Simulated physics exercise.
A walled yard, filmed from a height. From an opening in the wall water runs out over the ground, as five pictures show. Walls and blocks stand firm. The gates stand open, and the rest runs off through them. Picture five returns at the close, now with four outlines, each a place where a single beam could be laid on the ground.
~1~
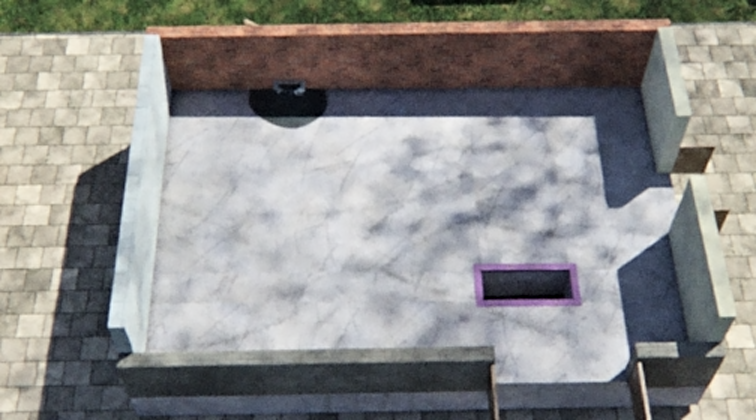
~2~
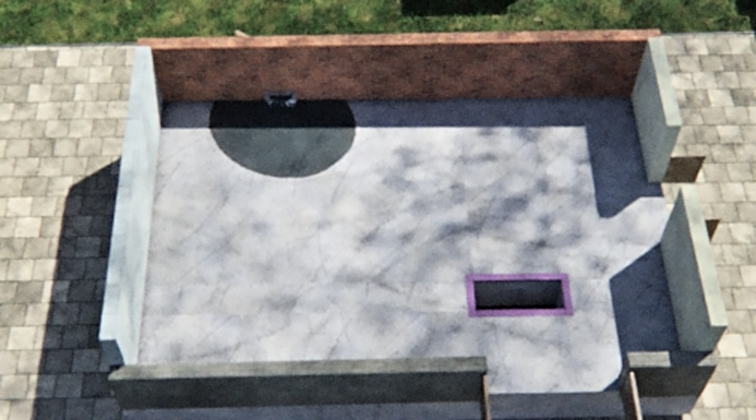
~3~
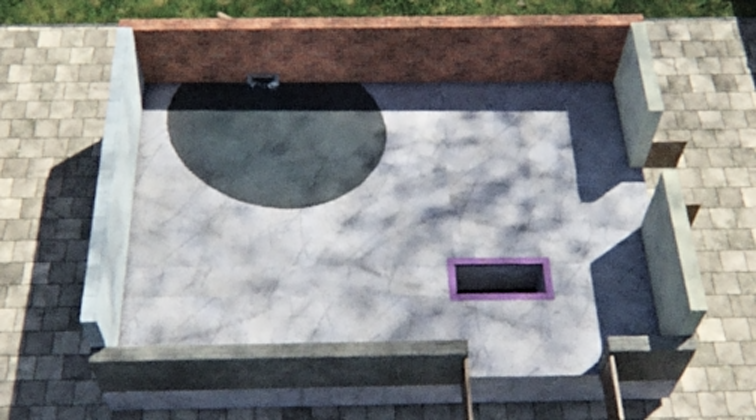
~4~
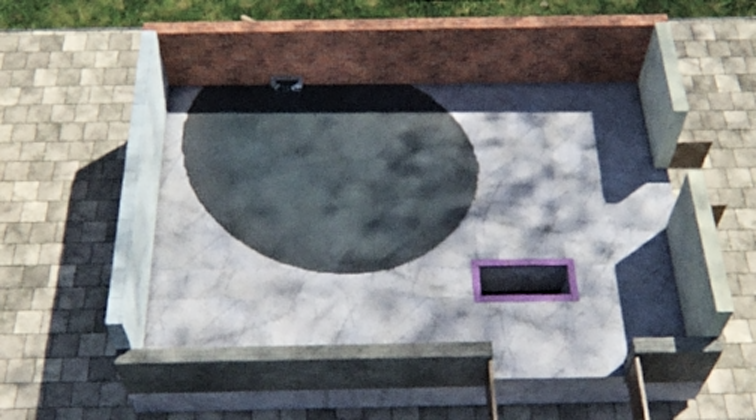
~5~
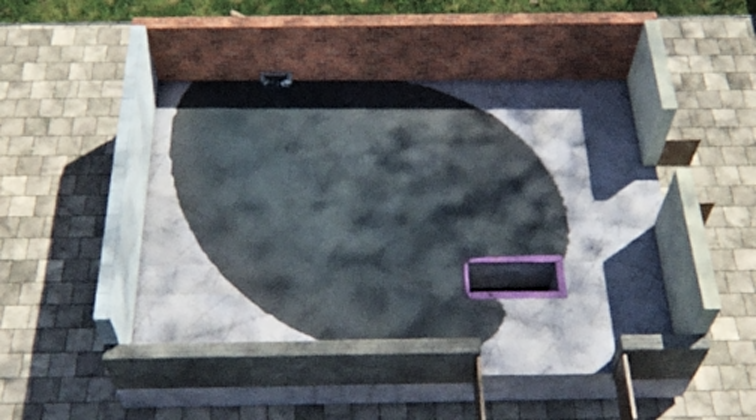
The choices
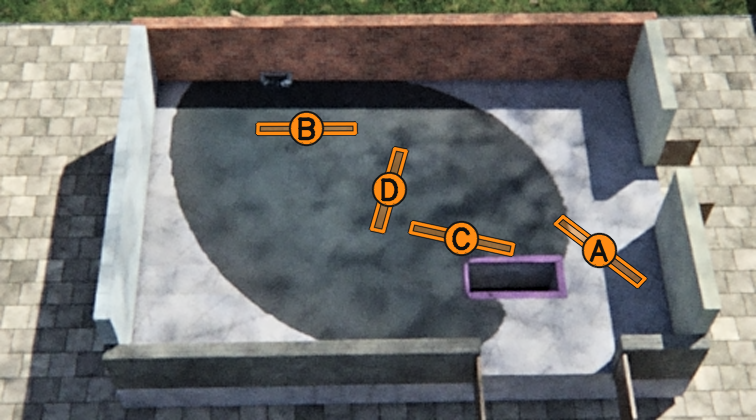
To begin with, a small dark wet patch sits beneath an outlet at the brick back wall of a walled yard with open gates. The patch spreads steadily across the pale ground, widening right and toward the front wall, until it covers about half the yard and reaches the purple-edged gully.
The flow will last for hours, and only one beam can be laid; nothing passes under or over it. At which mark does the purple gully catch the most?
I would pick spot A.
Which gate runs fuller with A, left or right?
The left gate.
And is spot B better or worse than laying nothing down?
Spot B is worse.
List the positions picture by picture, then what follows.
In the first frame, outfall at (290, 85); purple gully at (527, 285); open gate at (558, 369); open gate at (663, 202); 2 % of the ground under water, visible out to (288, 123); purple gully still dry.
In the second frame, 8 % of the ground under water, visible out to (314, 169); purple gully still dry.
In the third frame, 17 % of the ground under water, visible out to (359, 181); purple gully still dry.
In the fourth frame, 32 % of the ground under water, visible out to (382, 268); purple gully still dry.
In the fifth frame, 53 % of the ground under water, visible out to (485, 315); purple gully taking water.
In orange, A from (559, 220) to (641, 282); B from (258, 128) to (355, 128); C from (411, 227) to (512, 249); D from (377, 230) to (400, 149).
For spot A, about 37 % of the stream goes into the purple gully, about 62 % out by the gates.
For spot B, about 25 % of the stream goes into the purple gully, about 74 % out by the gates.
For spot C, about 28 % of the stream goes into the purple gully, about 72 % out by the gates.
For spot D, about 27 % of the stream goes into the purple gully, about 72 % out by the gates.
